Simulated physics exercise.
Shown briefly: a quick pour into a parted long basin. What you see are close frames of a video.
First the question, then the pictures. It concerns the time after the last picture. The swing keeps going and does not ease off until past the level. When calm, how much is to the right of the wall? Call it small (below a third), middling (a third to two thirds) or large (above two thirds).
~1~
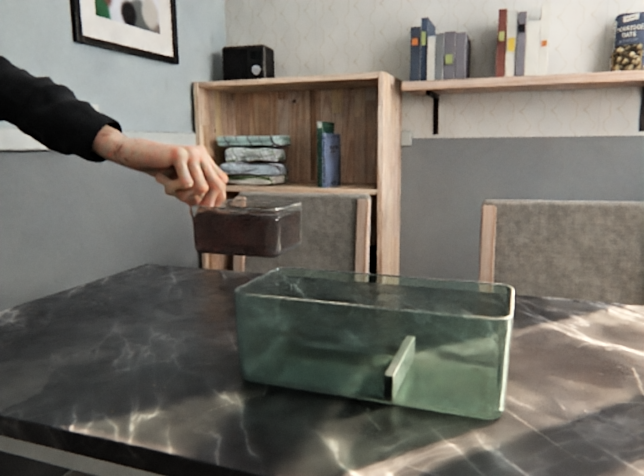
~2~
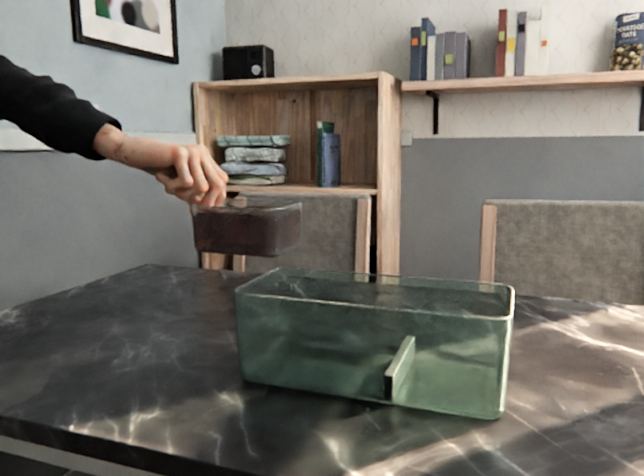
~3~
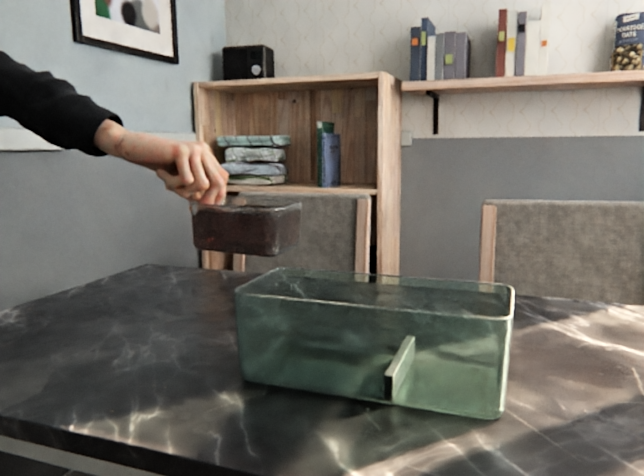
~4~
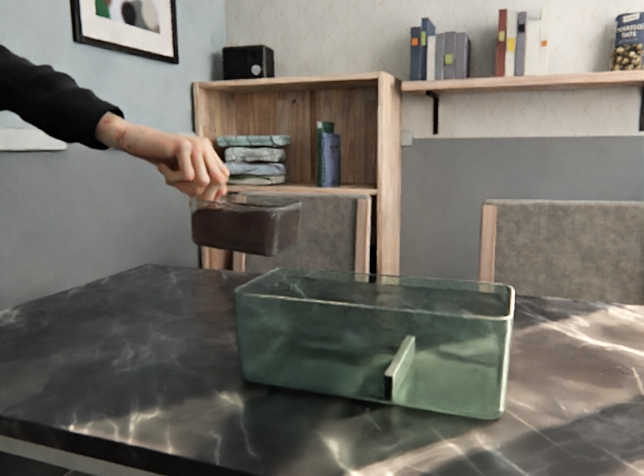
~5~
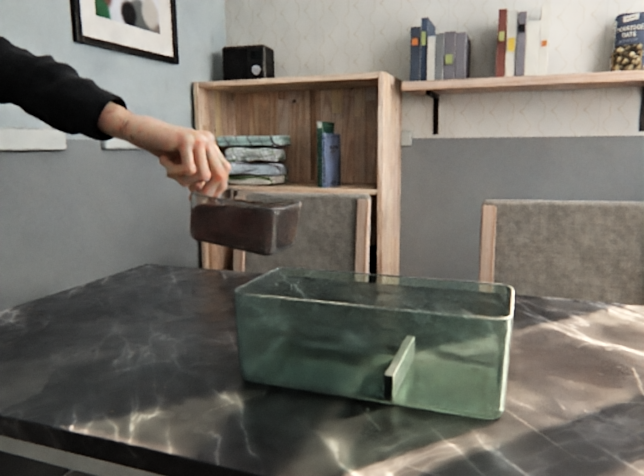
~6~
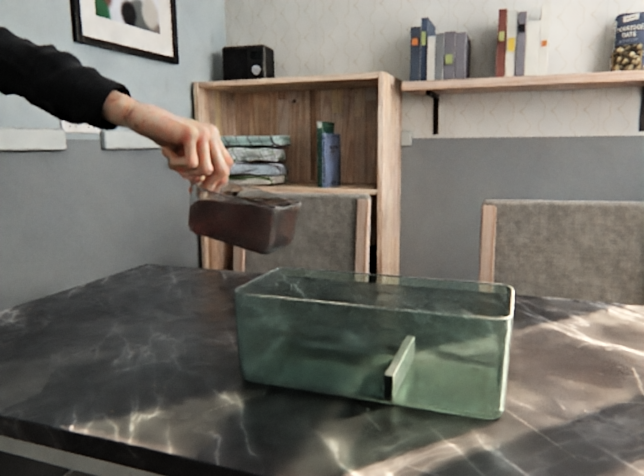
Small.
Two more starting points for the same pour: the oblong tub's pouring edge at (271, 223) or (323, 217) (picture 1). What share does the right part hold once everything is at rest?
The first start gives some 15 %, the second some 45 %.
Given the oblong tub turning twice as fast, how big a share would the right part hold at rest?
It comes to 20 per cent or so.
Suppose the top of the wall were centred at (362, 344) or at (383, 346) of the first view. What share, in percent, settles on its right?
In order, some 60 and 15 in a hundred.
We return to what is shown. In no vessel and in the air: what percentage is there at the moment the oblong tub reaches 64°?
35 %.
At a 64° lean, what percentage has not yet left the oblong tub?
I'd reckon near 50 percent is still held at that tilt.
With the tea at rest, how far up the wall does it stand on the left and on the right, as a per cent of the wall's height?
Roughly 50 left of the wall, roughly 10 right of it.
A moment on, the oblong tub is tipped part way and 51 per cent is still to pour, 13 is left of the wall and 0 right of it.
Next, the oblong tub is tipped on its side and 11 per cent is still to pour, 74 is left of the wall and 6 right of it.
Then the oblong tub is tipped on its side and 2 per cent is still to pour, 84 is left of the wall and 11 right of it.
Later the oblong tub is tipped on its side and 1 per cent is still to pour, 86 is left of the wall and 12 right of it.
At rest 87 per cent lies left of the wall, 13 right of it and 1 outside.
